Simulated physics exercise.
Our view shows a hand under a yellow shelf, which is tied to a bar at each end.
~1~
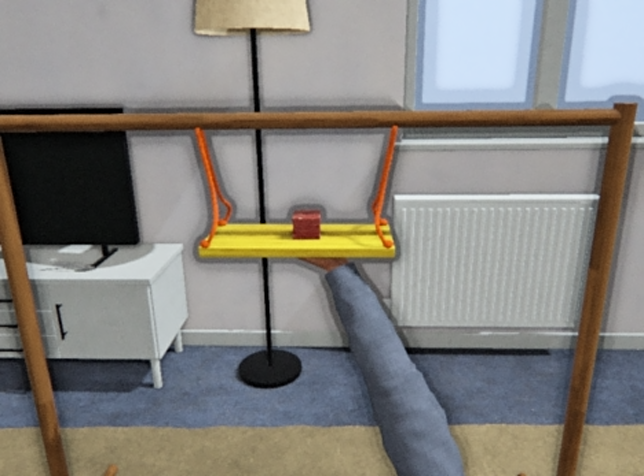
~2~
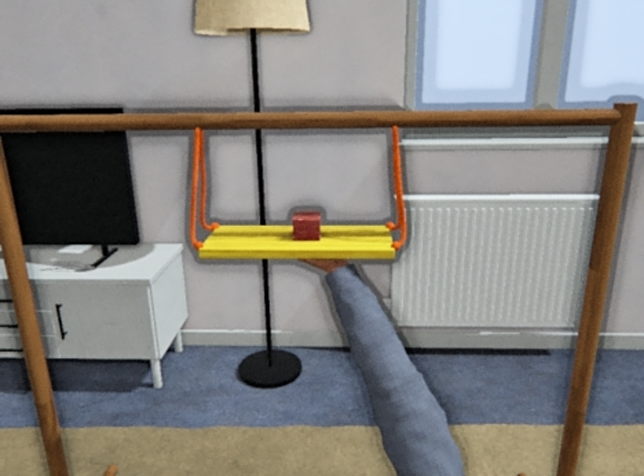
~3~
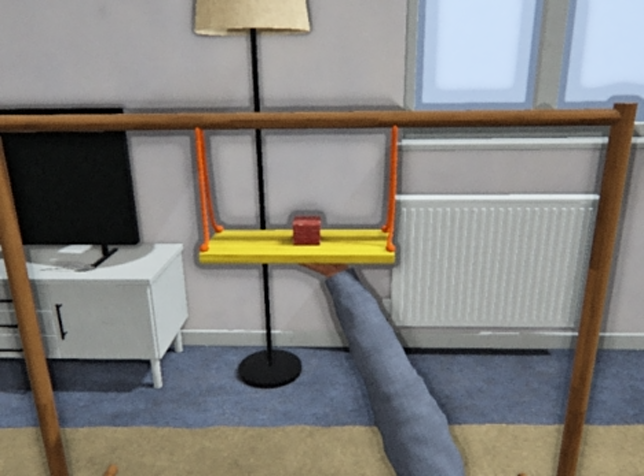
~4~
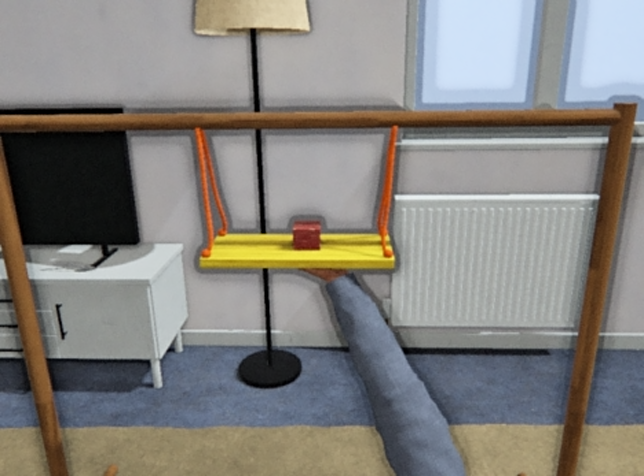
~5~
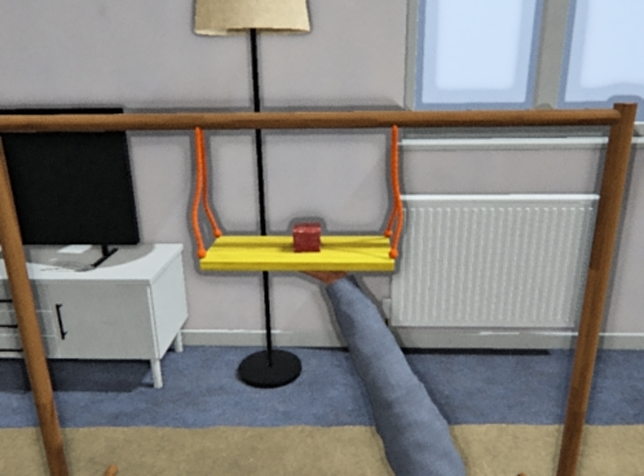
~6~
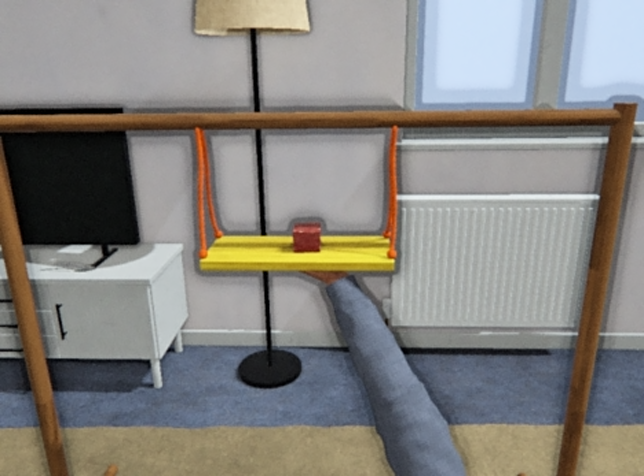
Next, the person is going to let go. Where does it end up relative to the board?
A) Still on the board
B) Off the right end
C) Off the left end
A.
Then, 0.36 s after the last picture, board level; block on the board near (308, 239).
At rest, board level; block on the board near (308, 240). The red block remains aboard.
